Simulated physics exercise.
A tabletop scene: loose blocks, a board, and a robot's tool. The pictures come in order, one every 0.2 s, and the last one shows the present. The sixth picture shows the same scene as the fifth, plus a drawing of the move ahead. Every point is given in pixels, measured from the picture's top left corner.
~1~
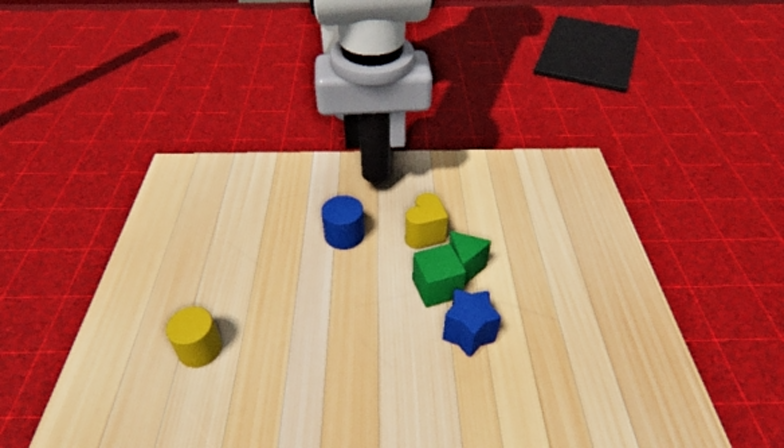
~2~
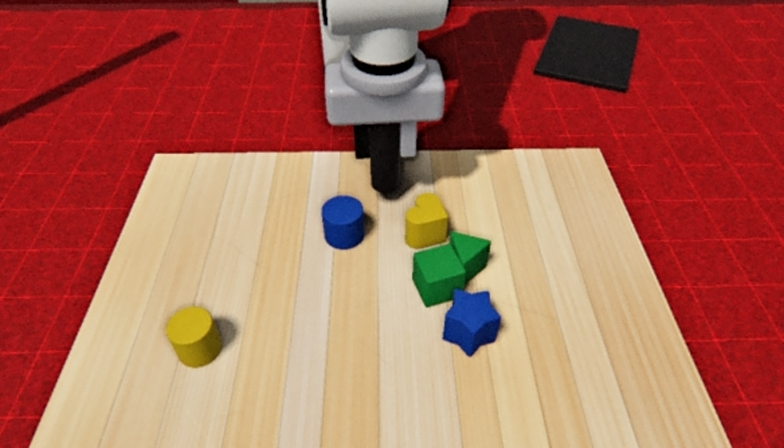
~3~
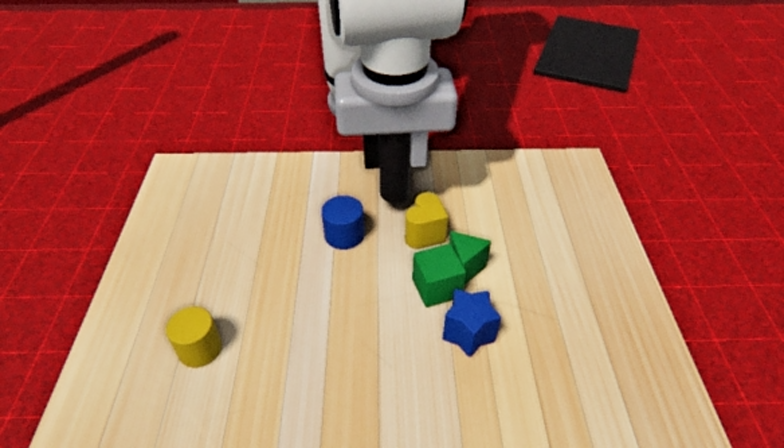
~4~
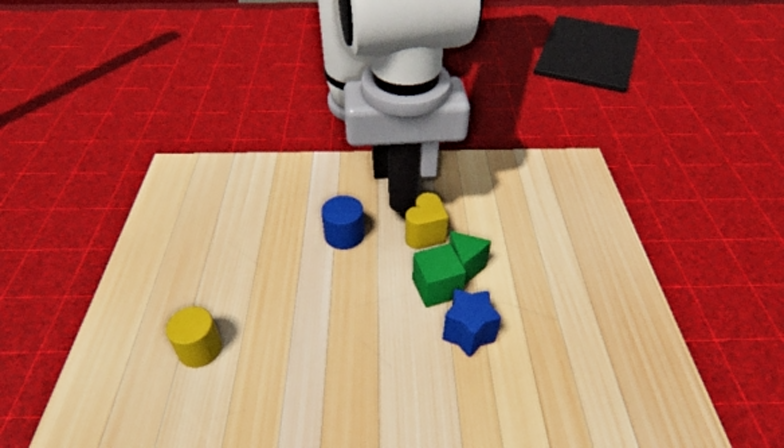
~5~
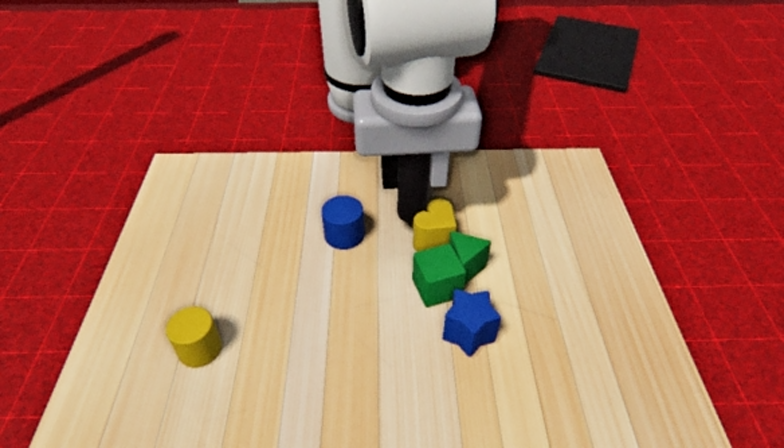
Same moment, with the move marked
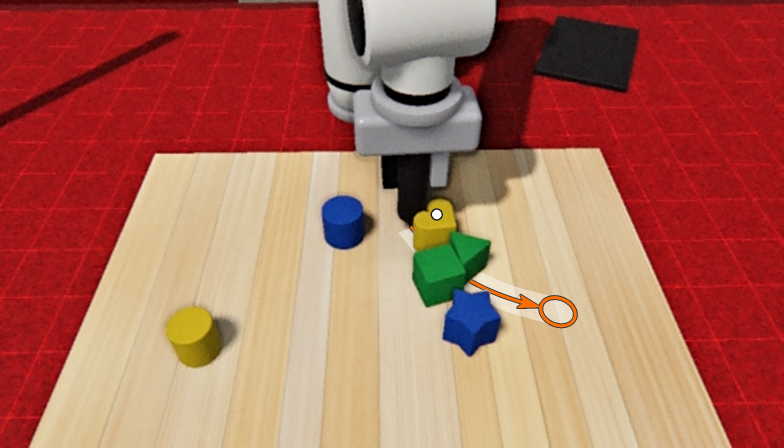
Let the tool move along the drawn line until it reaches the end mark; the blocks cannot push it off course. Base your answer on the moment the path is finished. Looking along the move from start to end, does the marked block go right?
I expect not.
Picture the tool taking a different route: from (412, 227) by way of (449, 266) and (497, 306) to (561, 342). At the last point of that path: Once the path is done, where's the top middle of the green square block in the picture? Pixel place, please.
Its top face will be centred at roughly (446, 281).
Path on the board, from (412, 227) through (445, 263) and (496, 293) to (558, 311); the dot is on the yellow heart.
On the path given first. One third of the way, tool at (447, 249); yellow heart at (480, 239), turned 35° anticlockwise; green square block at (446, 268), turned 35° clockwise; green three-sided block at (500, 267), turned 40° clockwise.
Two thirds of the way, tool at (499, 279); yellow heart at (513, 245), turned 100° anticlockwise; green square block at (447, 276), turned 55° clockwise; green three-sided block at (531, 281), turned 60° clockwise; blue star-shaped block at (473, 314), turned 20° anticlockwise.
At the end, tool at (563, 298); blue round block in place; yellow heart at (515, 245), turned 110° anticlockwise; green square block at (447, 276), turned 55° clockwise; green three-sided block at (597, 303), turned 60° clockwise; blue star-shaped block at (473, 314), turned 20° anticlockwise.
